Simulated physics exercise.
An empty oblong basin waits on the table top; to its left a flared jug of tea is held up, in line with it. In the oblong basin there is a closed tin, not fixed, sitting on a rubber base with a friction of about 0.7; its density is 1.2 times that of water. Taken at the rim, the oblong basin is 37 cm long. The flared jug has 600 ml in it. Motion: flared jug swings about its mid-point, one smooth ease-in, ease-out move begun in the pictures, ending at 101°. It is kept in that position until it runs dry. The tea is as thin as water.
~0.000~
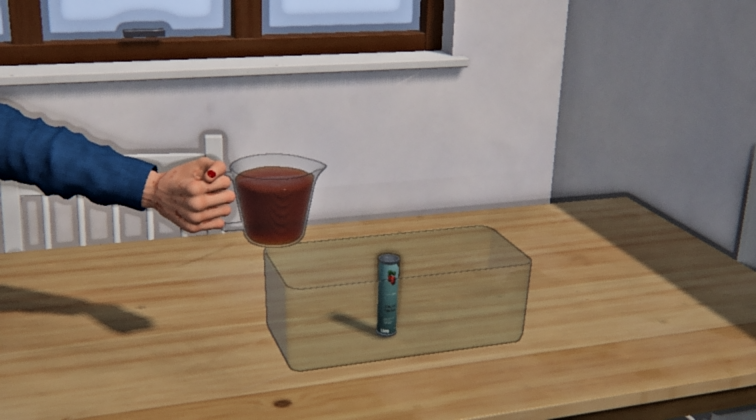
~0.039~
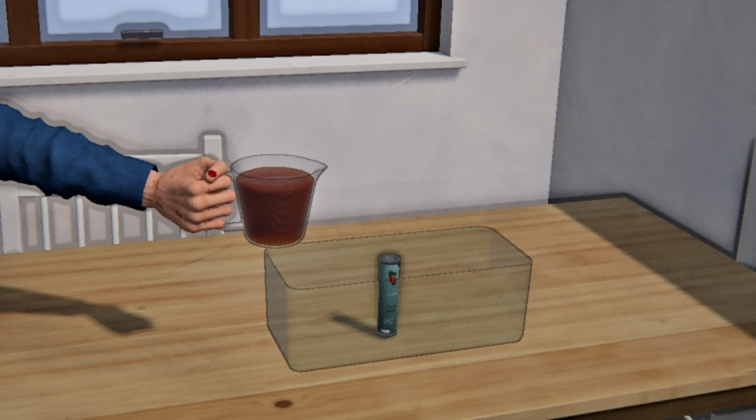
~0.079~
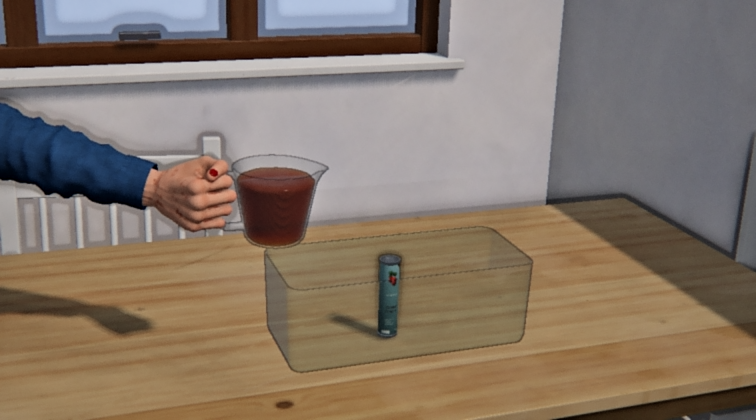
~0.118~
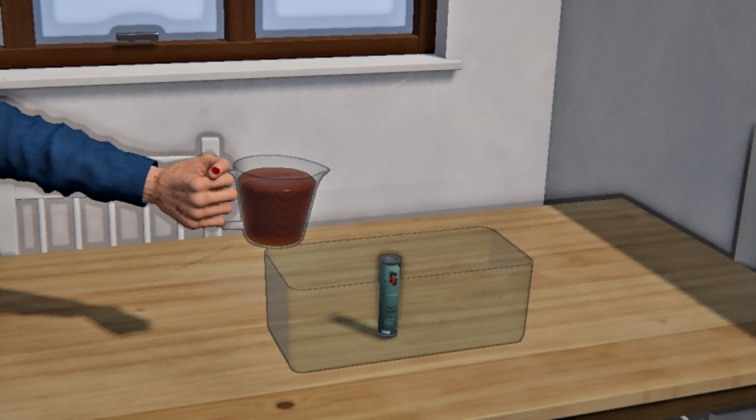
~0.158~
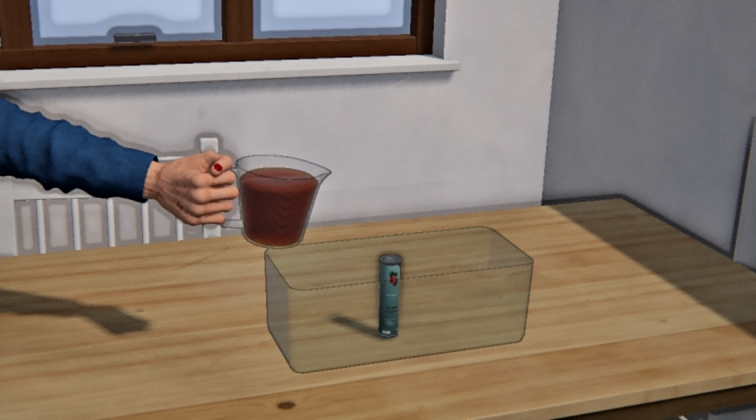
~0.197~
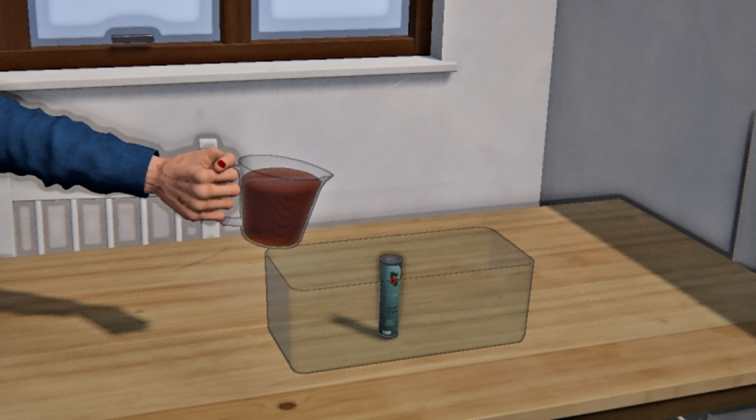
A hand in a blue sleeve holds up a clear flared jug of dark red-brown liquid at the left, above a pale wooden table seen from slightly above, with a window and white chair back behind. On the table stands a see-through, yellowish oblong basin with a slim teal tin upright inside. The hand slowly tilts the jug slightly rightward, while the camera shifts very slightly.
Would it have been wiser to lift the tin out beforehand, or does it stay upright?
Upright.
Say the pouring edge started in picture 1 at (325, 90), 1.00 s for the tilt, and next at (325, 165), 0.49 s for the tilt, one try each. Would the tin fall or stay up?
Try 1: Tipped over; try 2: Still standing.
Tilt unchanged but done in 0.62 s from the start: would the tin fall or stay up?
Result: Tin upright.
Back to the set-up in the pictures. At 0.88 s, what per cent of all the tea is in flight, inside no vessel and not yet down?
It comes to some 10 percent of the total.
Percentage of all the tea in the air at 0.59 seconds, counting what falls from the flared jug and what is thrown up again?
Close to 18 in a hundred.
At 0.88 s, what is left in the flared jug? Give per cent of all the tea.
About 16 per cent.
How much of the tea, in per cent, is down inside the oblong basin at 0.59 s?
10 %, more or less.
By 0.59 s the tilt is 64° and 71 per cent is still to pour; the tin stands where it began.
By 0.88 s the tilt is 97° and 16 per cent is still to pour; the tin stands where it began.
By 1.17 s the tilt is 101° and 0 per cent is still to pour; the tin stands where it began.
By 1.50 s the tilt is 101° and 0 per cent is still to pour; the tin stands where it began.
At rest the tin stands where it began.
